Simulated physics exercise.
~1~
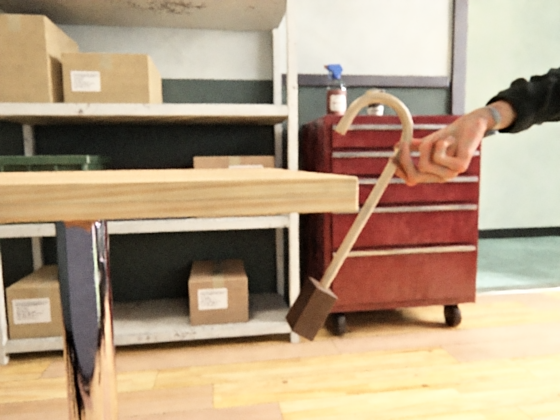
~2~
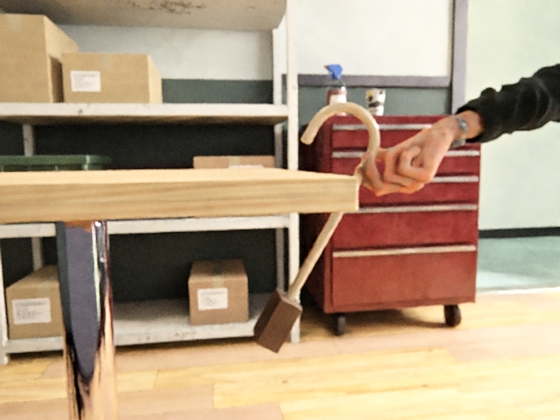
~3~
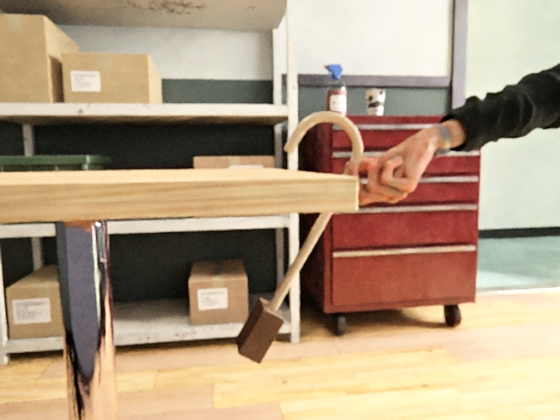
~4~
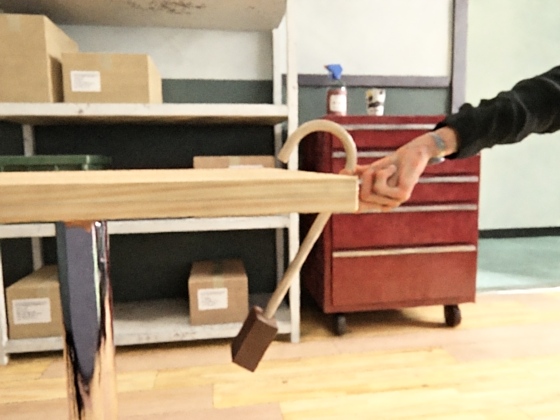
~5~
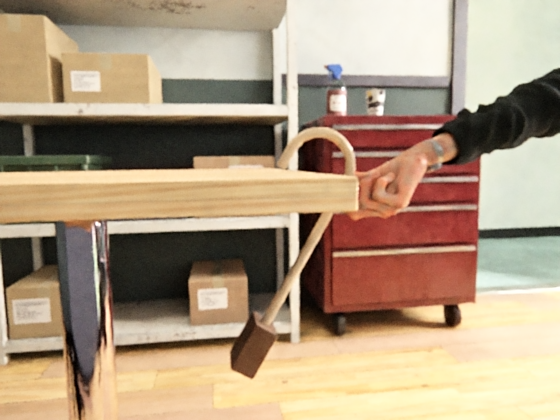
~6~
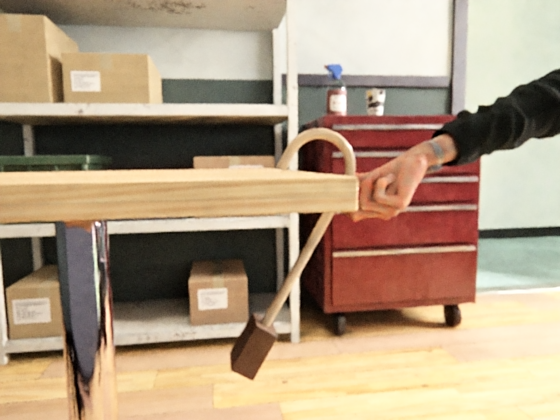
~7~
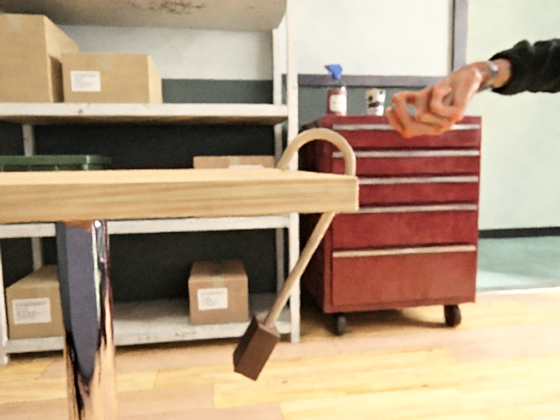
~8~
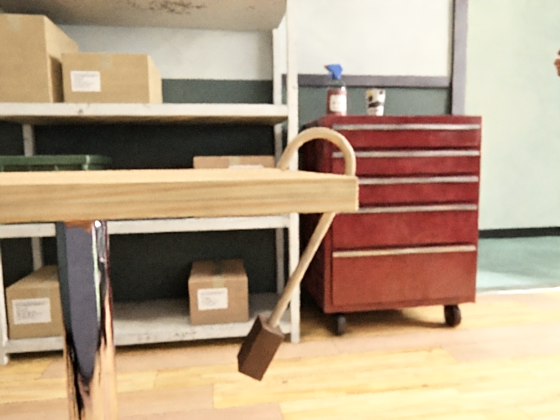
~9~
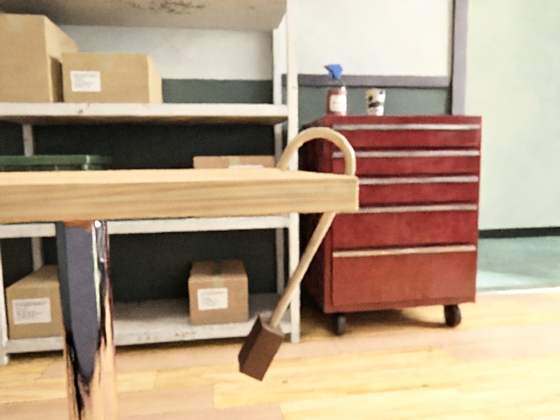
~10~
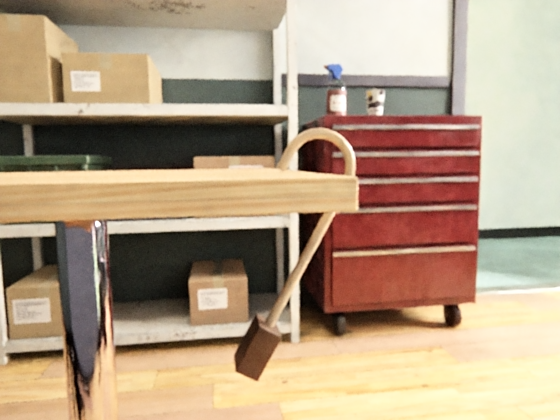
A hand hooks a crooked stick with a brown block onto a table edge, where it stays.
